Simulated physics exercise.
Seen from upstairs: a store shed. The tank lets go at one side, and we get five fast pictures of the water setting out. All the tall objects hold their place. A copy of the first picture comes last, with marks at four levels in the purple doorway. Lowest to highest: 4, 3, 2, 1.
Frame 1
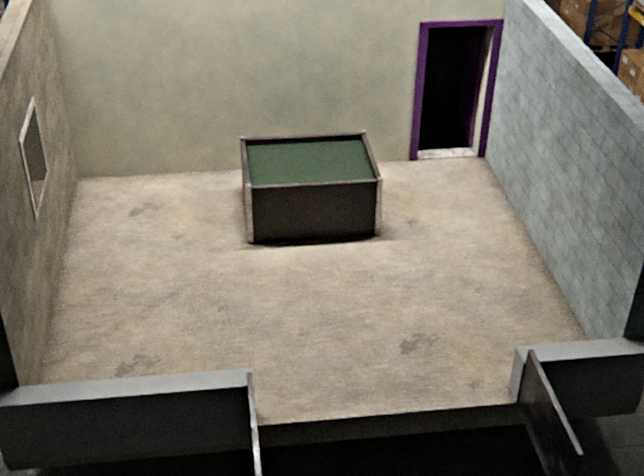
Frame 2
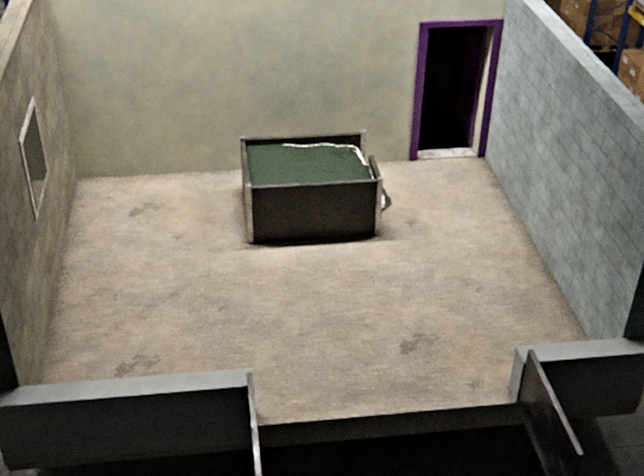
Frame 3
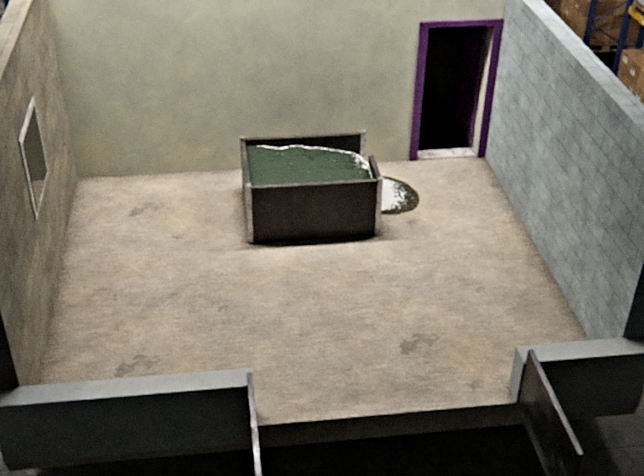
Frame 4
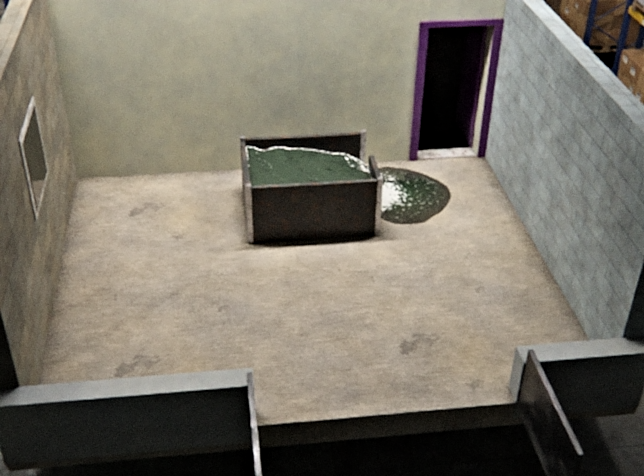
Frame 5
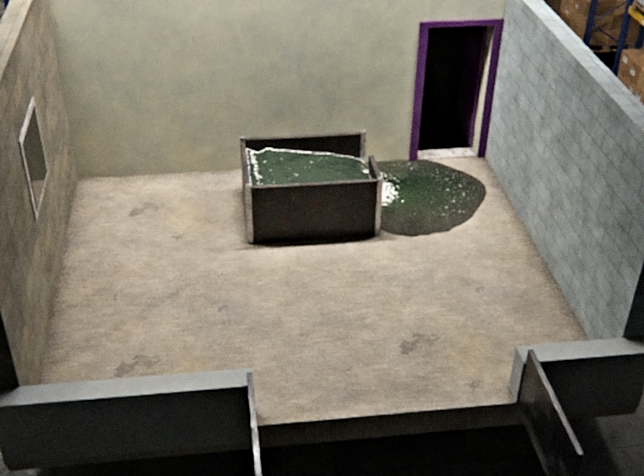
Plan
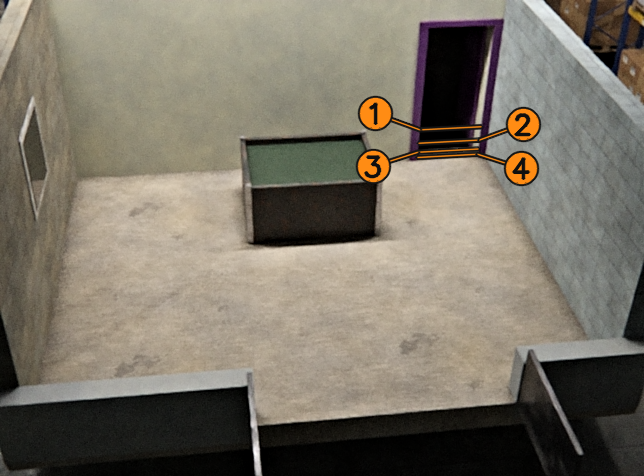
Green water pouring from the right side of a dark tank and spreading across the shed floor near a purple doorway.
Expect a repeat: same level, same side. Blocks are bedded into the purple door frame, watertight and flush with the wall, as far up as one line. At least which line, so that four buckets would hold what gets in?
Height 2 just does it.
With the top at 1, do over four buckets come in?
No, not at all.
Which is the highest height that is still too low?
It is 3.
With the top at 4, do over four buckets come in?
Yes, that goes wrong.
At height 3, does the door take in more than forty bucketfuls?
No.
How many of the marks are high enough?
Two of the four.
On the marked copy, 1 at (450, 128); 2 at (449, 141); 3 at (448, 150); 4 at (447, 155); from the bottom up 4, 3, 2, 1.
If 1 is chosen, nothing gets over.
If 2 is chosen, a bucket or two gets in.
If 3 is chosen, about 12 bucketfuls get in.
If 4 is chosen, dozens of bucketfuls pour in.
